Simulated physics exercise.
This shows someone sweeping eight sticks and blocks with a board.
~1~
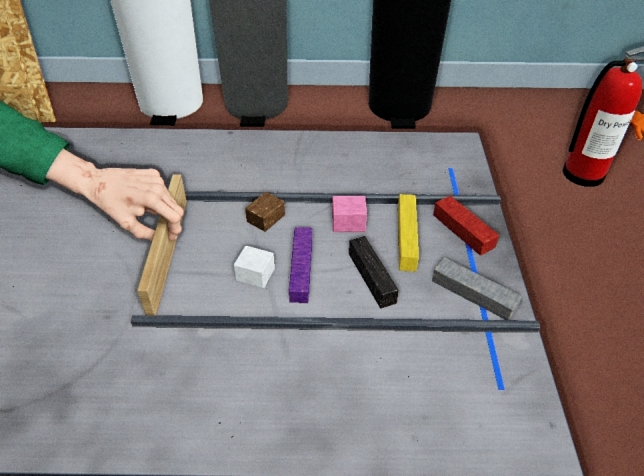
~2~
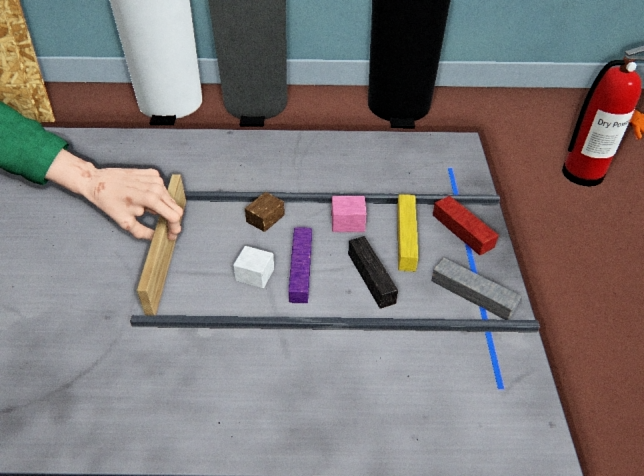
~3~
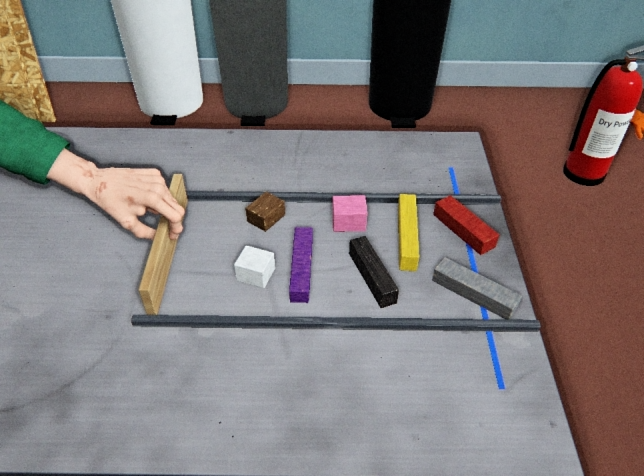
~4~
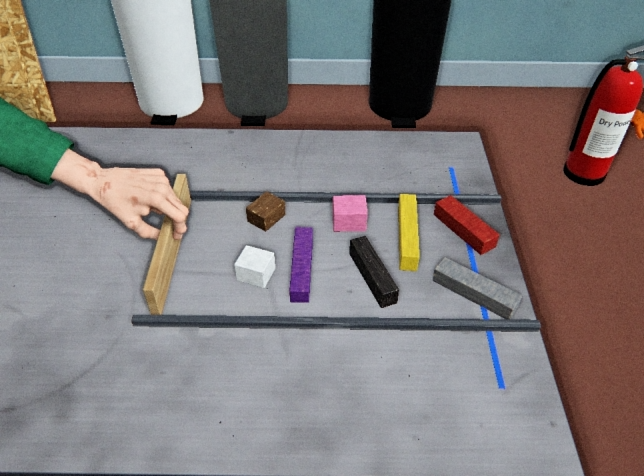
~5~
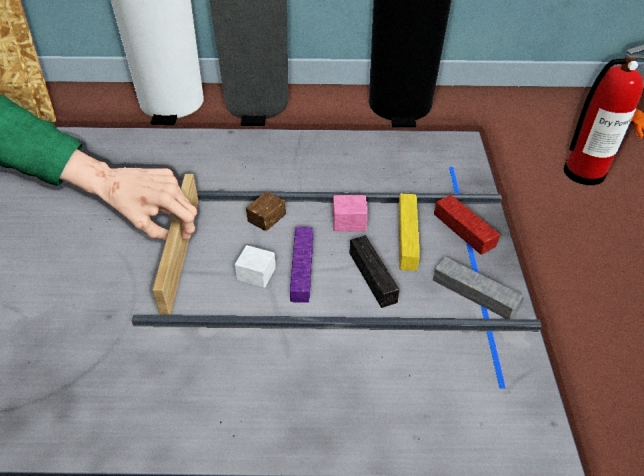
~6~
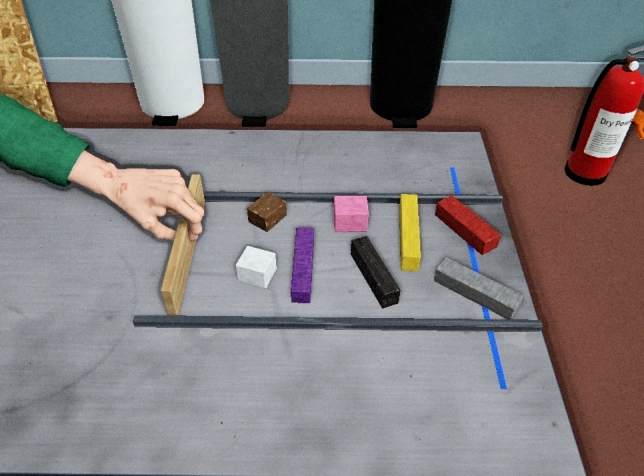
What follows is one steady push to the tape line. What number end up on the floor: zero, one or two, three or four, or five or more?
Outcome: The number that fall off is three or four.
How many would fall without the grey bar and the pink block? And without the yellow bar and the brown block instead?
3 in the first case, 3 in the second.
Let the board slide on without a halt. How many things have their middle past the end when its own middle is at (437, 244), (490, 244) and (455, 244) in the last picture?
The counts: 2, 6 and 3.
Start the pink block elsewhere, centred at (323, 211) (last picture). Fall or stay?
From there it does not fall.
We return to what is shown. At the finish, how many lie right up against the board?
It touches 2.
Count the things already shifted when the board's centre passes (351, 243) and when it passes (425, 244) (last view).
The counts are 6 and 8.
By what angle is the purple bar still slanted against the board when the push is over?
About 0°.
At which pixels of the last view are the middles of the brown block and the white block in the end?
First (477, 210), then (494, 266).
Soon after, none off yet; red bar at rest near (466, 224); grey bar at rest near (477, 288); yellow bar at rest near (409, 231).
Then, none off yet; red bar moved a little near (478, 224); grey bar moved a little near (499, 288); yellow bar moved a little near (452, 227).
At rest, the number that fall off is three or four; fallen, black bar, yellow bar, grey bar and red bar.
